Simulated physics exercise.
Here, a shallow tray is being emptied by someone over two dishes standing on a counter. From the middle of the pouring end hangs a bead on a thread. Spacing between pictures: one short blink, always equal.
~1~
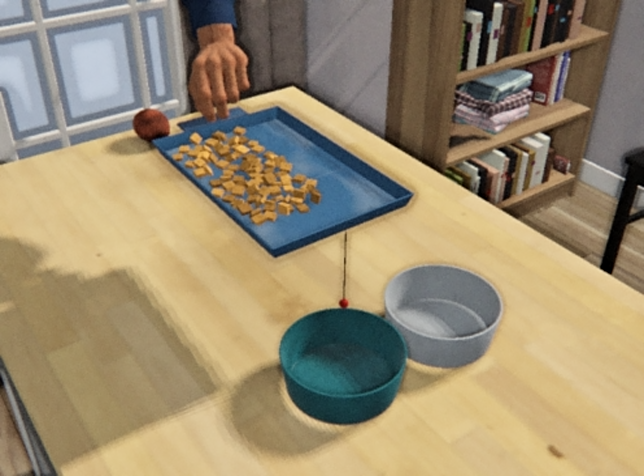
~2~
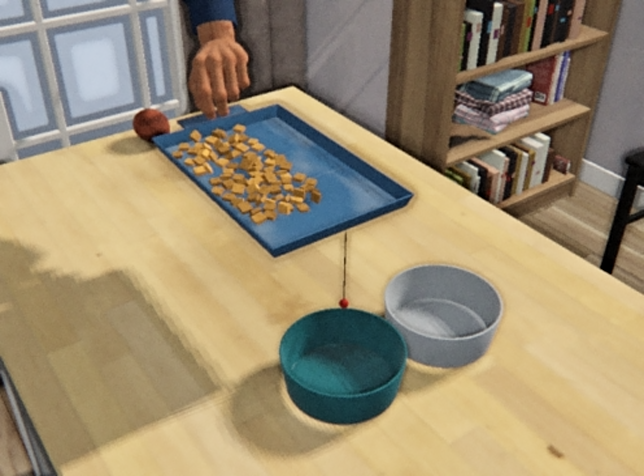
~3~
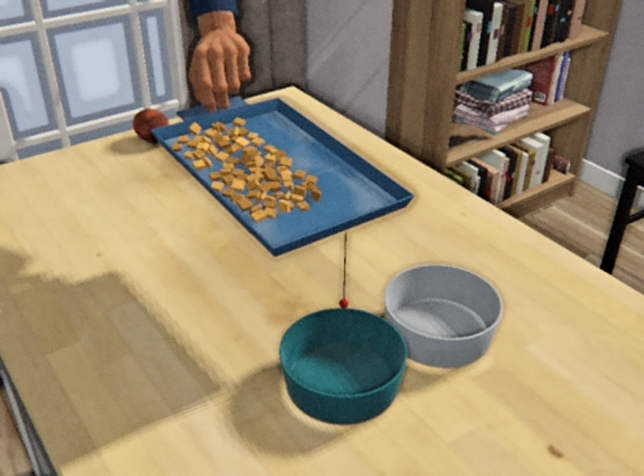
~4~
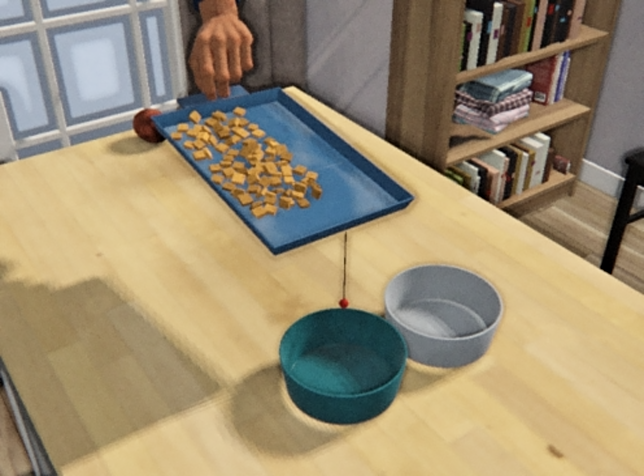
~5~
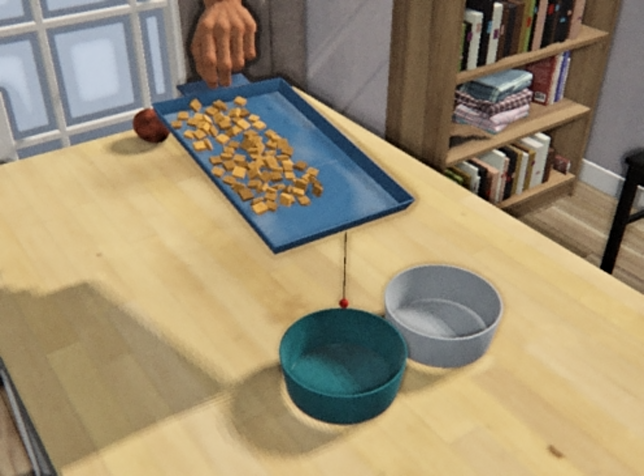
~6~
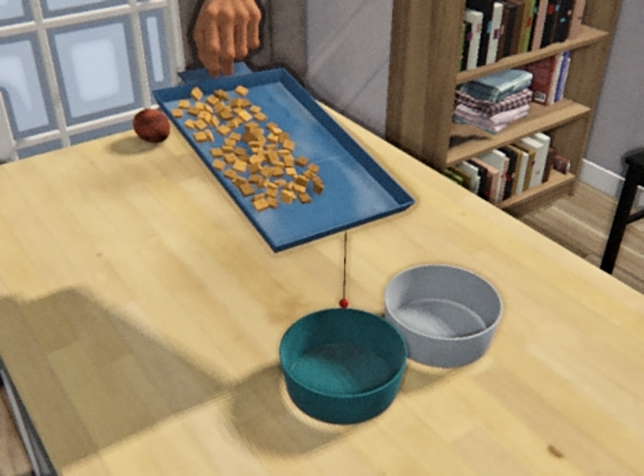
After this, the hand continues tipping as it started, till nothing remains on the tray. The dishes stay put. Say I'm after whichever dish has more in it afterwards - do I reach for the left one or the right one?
Reach for the right one.
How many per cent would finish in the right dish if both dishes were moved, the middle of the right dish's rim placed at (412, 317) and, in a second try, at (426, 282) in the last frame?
Near 90 % and 50 %.
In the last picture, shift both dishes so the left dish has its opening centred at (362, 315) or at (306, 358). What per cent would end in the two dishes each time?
First placement near 80 percent, second near 100 percent.
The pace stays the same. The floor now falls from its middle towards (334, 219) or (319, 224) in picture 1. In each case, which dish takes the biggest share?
First case: The dish at left. Second case: The dish at left.
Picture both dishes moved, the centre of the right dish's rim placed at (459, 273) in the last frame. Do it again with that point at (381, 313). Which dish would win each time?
The dish to the left, then the dish to the right.
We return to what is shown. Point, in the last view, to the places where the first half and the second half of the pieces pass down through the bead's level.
First roughly (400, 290), then roughly (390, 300).
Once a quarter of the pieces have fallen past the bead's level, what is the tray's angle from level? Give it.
About 75 degrees.
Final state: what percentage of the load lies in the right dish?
I'd put that share at some 60 per cent.
Soon, tray tipped steeply; most on the tray; a small part in the air.
A while on, tray tipped past a quarter turn; about half on the tray; a small part in the left dish; about a third in the right dish; a small part outside both; a stray few in the air.
Towards the end, tray tipped past a quarter turn; about a quarter in the left dish; about two thirds in the right dish; a small part outside both.
Finally, tray tipped past a quarter turn; about a quarter in the left dish; about two thirds in the right dish; a small part outside both.
